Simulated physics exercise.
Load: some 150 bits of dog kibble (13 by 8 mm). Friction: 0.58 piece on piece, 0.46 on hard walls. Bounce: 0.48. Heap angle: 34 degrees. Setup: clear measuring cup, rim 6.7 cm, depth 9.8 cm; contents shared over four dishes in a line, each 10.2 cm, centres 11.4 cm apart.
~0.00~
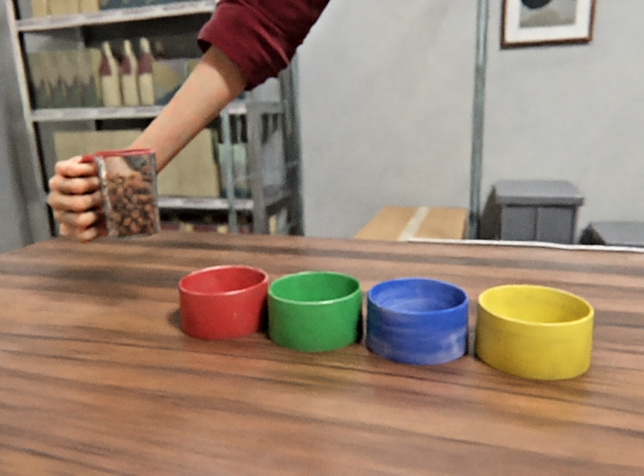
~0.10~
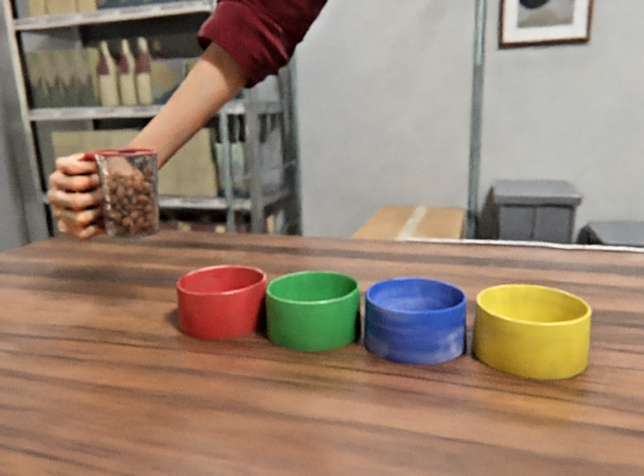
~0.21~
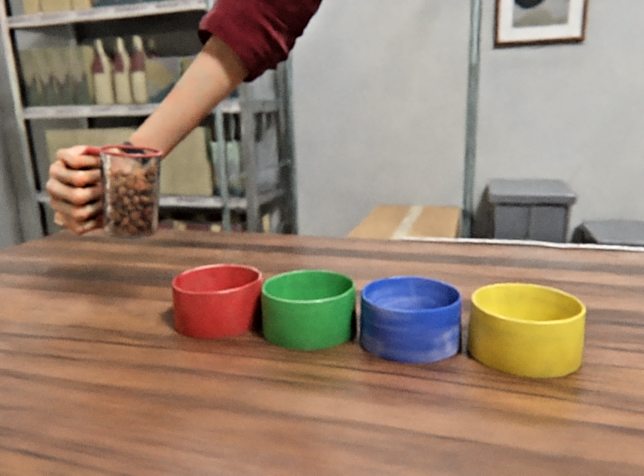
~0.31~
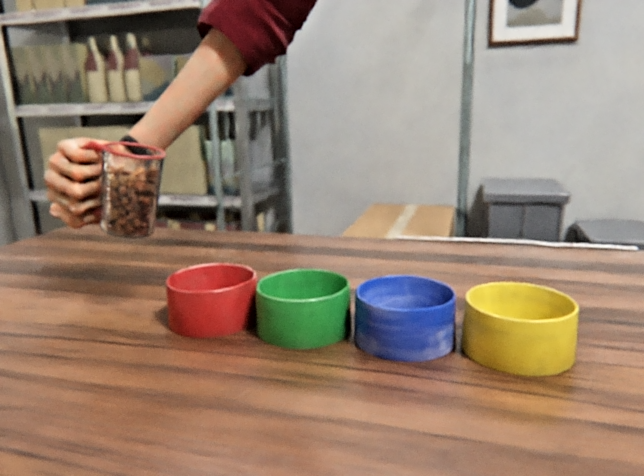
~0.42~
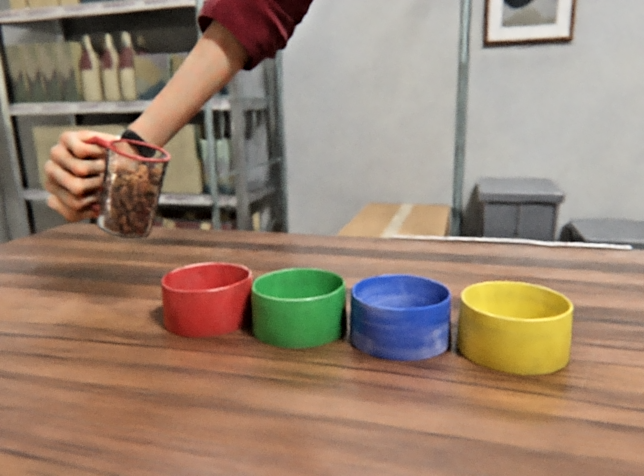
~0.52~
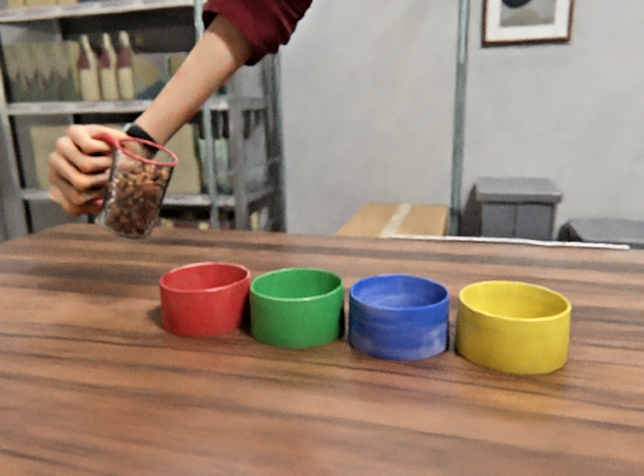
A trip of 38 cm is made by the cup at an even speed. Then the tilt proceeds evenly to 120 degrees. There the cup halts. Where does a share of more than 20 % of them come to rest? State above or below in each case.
In each case: Red dish below, blue dish below, green dish above, yellow dish below, counter below.
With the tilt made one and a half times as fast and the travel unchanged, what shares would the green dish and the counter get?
Then green 80 and counter 10.
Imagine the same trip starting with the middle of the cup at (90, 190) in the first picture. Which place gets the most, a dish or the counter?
Green.
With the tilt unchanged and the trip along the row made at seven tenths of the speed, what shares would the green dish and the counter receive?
Shares: Green 80, counter 10.
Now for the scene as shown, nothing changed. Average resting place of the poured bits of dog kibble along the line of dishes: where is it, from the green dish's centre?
2 cm or so, rightwards.
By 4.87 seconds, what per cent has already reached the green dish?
I'd put it at about 95 % by that time.
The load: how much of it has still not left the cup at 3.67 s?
Roughly 0 per cent, I'd say.
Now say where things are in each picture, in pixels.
Cup at (130, 193), tilt 0 degrees, lip at (148, 153), moved 0.0 cm; middle of the pieces at (132, 203); red dish at (224, 279); green dish at (315, 287); blue dish at (417, 295); yellow dish at (534, 304), in the first frame.
Cup at (130, 193), tilt 2 degrees, lip at (151, 153), moved 0.4 cm; middle of the pieces at (132, 203), in the second frame.
Cup at (131, 192), tilt 8 degrees, lip at (156, 155), moved 1.2 cm; middle of the pieces at (132, 202), in the third frame.
Cup at (131, 191), tilt 14 degrees, lip at (159, 157), moved 2.1 cm; middle of the pieces at (131, 200), in the fourth frame.
Cup at (132, 190), tilt 19 degrees, lip at (164, 160), moved 2.9 cm; middle of the pieces at (132, 199), in the fifth frame.
Cup at (136, 190), tilt 25 degrees, lip at (172, 164), moved 3.8 cm; middle of the pieces at (135, 199); red dish at (205, 276); green dish at (297, 283); blue dish at (399, 291); yellow dish at (513, 299). The cup turns about 55 degrees a second and travels 8 cm a second, in the sixth frame.
After 2.41 s, tilt 120 degrees; cup holds 40 %, green 55 %.
After 3.67 s, tilt 120 degrees; cup holds 0 %, green 95 %.
After 4.87 s, tilt 120 degrees; cup holds 0 %, green 95 %.
By 5.2 s all is still; red 0 %, blue 0 %, green 95 %, yellow 0 %, counter 5 %.
